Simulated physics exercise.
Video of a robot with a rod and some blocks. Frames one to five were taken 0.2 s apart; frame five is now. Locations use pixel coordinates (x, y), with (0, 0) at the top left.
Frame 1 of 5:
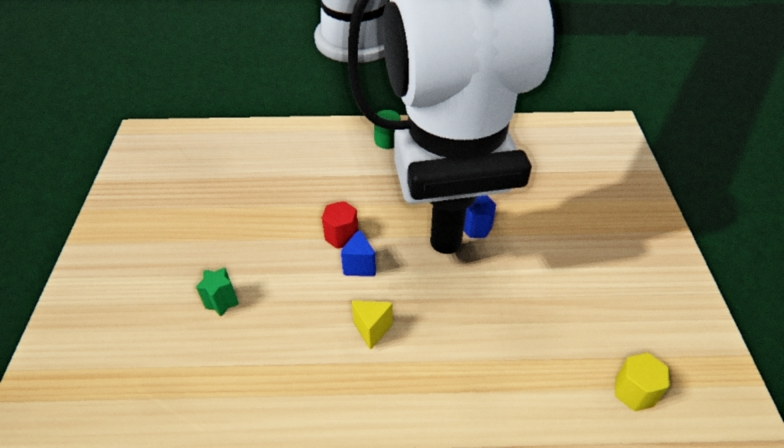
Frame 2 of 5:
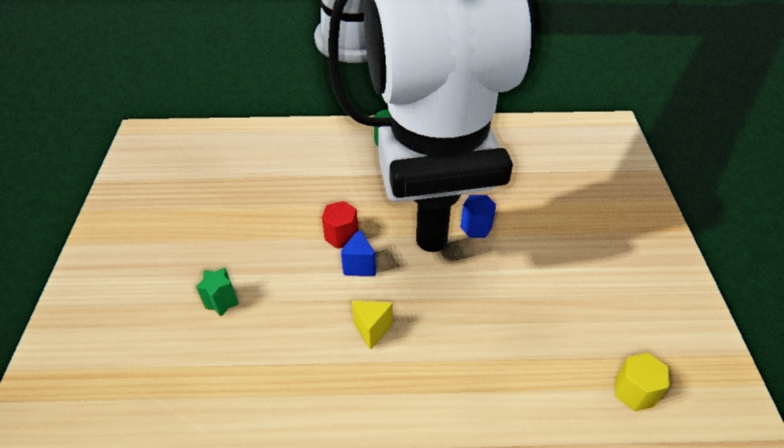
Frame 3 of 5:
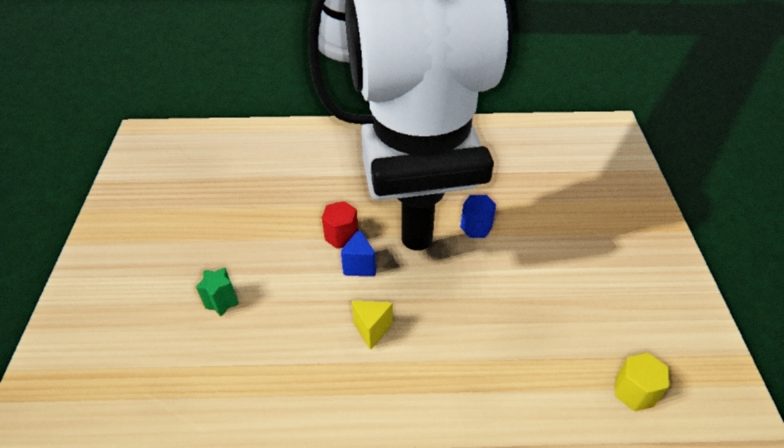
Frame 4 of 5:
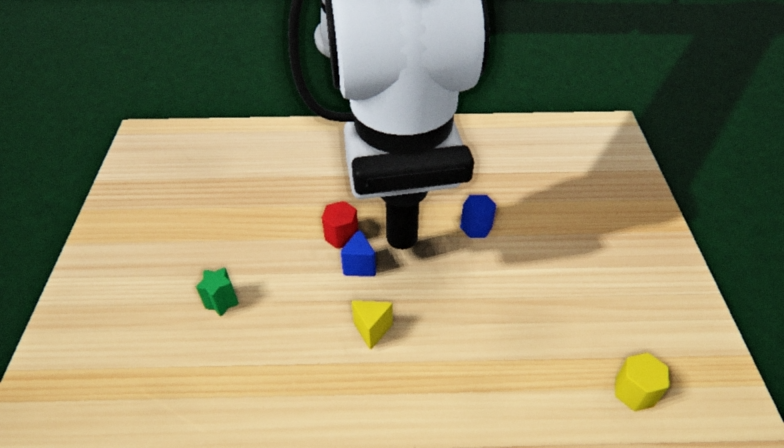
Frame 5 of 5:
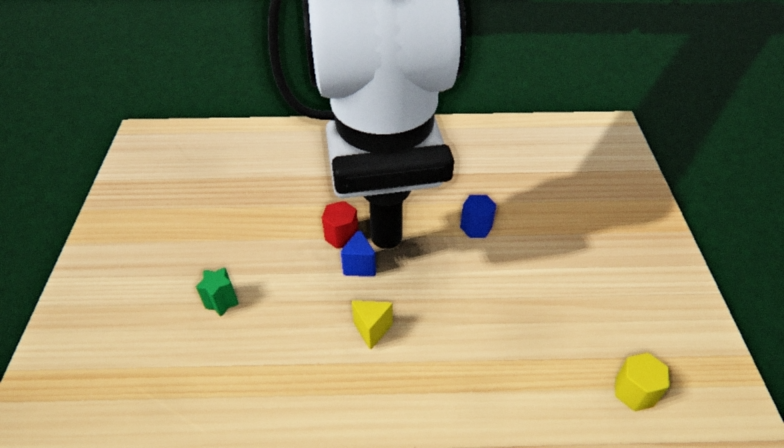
At the start, a robot arm holds a black rod upright over a wooden table, just left of a blue block, with red, green, yellow and other blue blocks scattered around. The rod then slides steadily left a short way, drawing close to the red hexagonal and blue triangular blocks, while the blocks stay still.
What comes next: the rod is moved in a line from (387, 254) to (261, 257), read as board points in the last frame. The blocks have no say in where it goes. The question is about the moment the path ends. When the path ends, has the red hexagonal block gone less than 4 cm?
My answer is yes.
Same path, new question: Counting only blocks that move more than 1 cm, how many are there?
The count is two.
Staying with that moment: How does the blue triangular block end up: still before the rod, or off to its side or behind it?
It slides aside on the way.
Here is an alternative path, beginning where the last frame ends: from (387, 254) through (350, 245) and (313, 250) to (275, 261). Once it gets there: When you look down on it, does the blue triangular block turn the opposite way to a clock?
I expect so.
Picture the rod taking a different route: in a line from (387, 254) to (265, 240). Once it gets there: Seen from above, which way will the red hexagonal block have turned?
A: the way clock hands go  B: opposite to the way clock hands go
That would be A.
The first path, step by step. One third of the way, rod (343, 239); red hexagonal block (331, 210), turned 25° clockwise; blue triangular block (331, 253), turned 55° anticlockwise.
Two thirds of the way, rod (299, 240); red hexagonal block (321, 209), turned 70° clockwise; blue triangular block (327, 254), turned 70° anticlockwise.
At the end, rod (257, 240); green star-shaped block in place; red hexagonal block (321, 209), turned 70° clockwise; blue triangular block (327, 254), turned 70° anticlockwise.
